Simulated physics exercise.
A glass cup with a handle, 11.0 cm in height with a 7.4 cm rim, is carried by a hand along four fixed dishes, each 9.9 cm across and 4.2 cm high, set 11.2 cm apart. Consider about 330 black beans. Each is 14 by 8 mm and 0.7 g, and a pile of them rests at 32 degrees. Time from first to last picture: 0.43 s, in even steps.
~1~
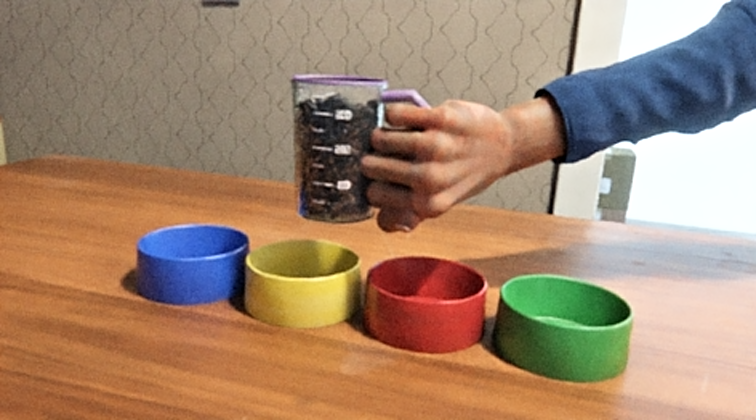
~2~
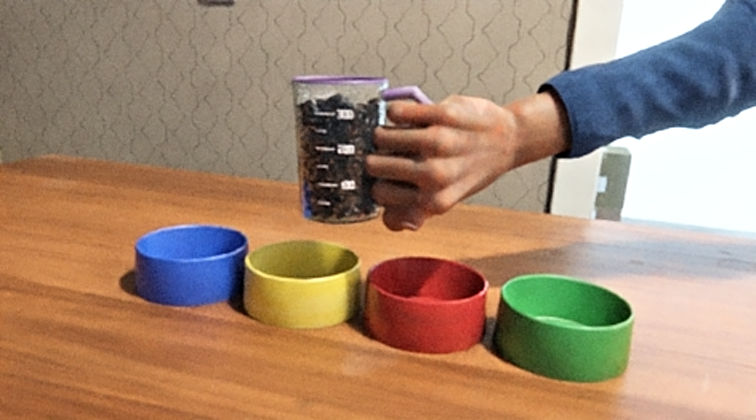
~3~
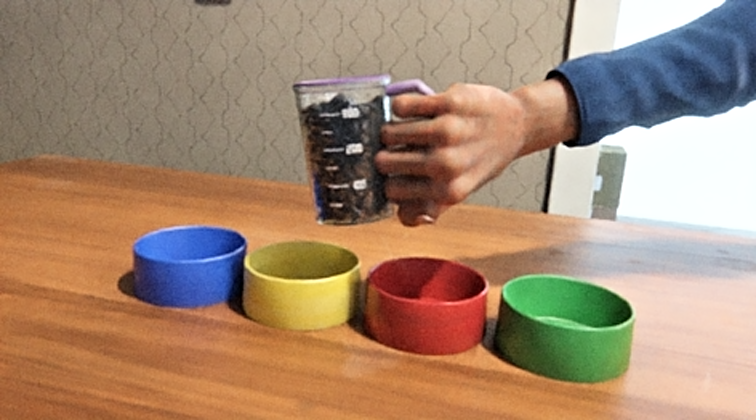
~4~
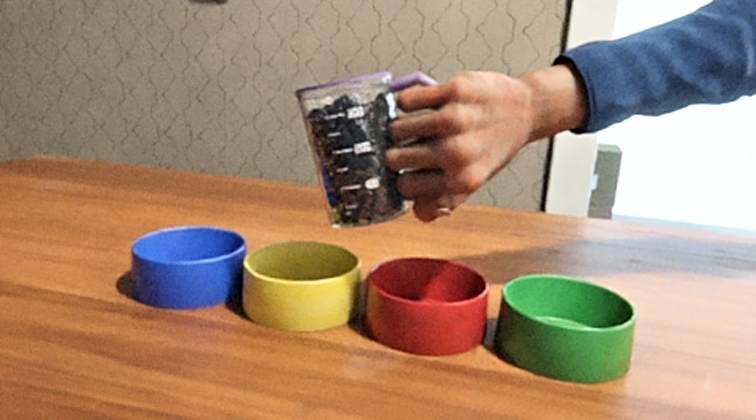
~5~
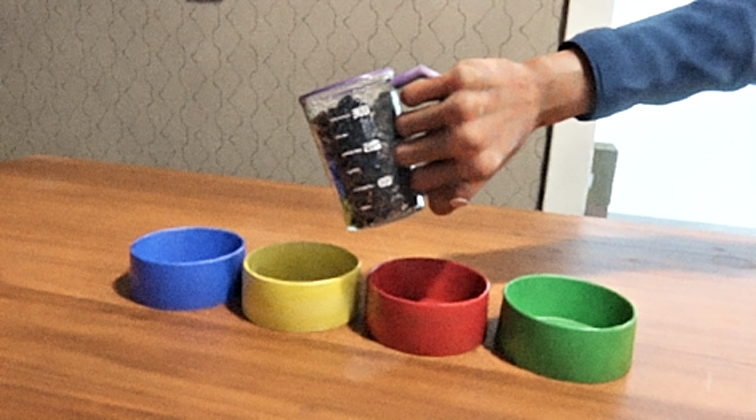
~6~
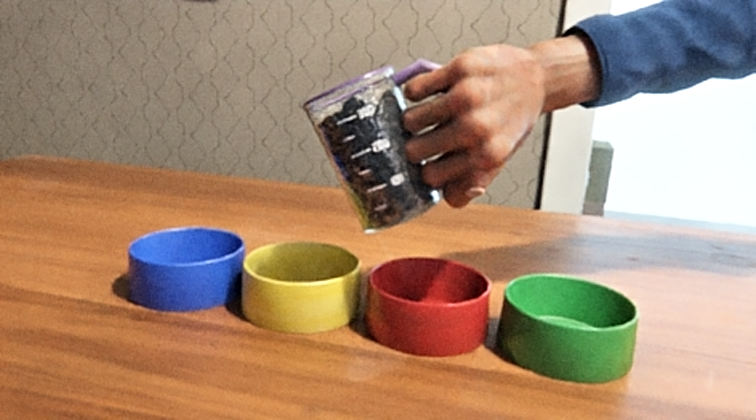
A hand holding a clear measuring cup of black beans above four coloured dishes, gradually tilting it leftward while shifting slightly right.
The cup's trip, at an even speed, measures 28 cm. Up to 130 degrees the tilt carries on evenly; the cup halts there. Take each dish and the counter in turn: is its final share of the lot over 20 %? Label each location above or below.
Labels - red dish: Above, blue dish: Below, green dish: Below, yellow dish: Below, counter: Below.
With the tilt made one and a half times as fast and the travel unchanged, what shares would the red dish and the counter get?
In that case the red dish gets 70 while the counter gets 20.
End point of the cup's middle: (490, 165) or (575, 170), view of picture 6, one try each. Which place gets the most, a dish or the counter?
First try: Red; second try: Red.
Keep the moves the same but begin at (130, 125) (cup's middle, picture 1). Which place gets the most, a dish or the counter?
Result - top receiver is blue.
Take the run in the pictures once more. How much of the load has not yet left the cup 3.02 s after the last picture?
Estimate: Around 0 % of the load.
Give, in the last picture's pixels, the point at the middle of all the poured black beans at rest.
About (433, 297).
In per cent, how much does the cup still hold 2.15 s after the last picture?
Load share: Near 0 percent.
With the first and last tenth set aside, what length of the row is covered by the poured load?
Length: About 7 cm.
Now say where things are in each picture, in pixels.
The first picture shows cup at (338, 148), tilt 0 degrees, lip at (298, 78), moved 0.0 cm; middle of the pieces at (336, 161); blue dish at (195, 241); yellow dish at (304, 259); red dish at (427, 278); green dish at (565, 300).
The second picture shows cup at (341, 148), tilt 2 degrees, lip at (298, 79), moved 0.3 cm; middle of the pieces at (340, 161).
The third picture shows cup at (348, 149), tilt 8 degrees, lip at (299, 85), moved 1.0 cm; middle of the pieces at (349, 162).
The fourth picture shows cup at (357, 151), tilt 14 degrees, lip at (301, 91), moved 1.7 cm; middle of the pieces at (359, 163).
The fifth picture shows cup at (366, 151), tilt 20 degrees, lip at (304, 98), moved 2.5 cm; middle of the pieces at (369, 164).
The sixth picture shows cup at (375, 152), tilt 26 degrees, lip at (308, 105), moved 3.2 cm; middle of the pieces at (380, 164); blue dish at (188, 245); yellow dish at (302, 262); red dish at (429, 280); green dish at (570, 300).
Then, 1.29 s after the last picture, tilt 118 degrees; cup holds 65 %, red 30 %.
Then, 2.15 s after the last picture, tilt 130 degrees; cup holds 0 %, red 90 %.
Then, 3.02 s after the last picture, tilt 130 degrees; cup holds 0 %, red 90 %.
In the end, red 90 %, blue 0 %, green 0 %, yellow 0 %, counter 10 %.
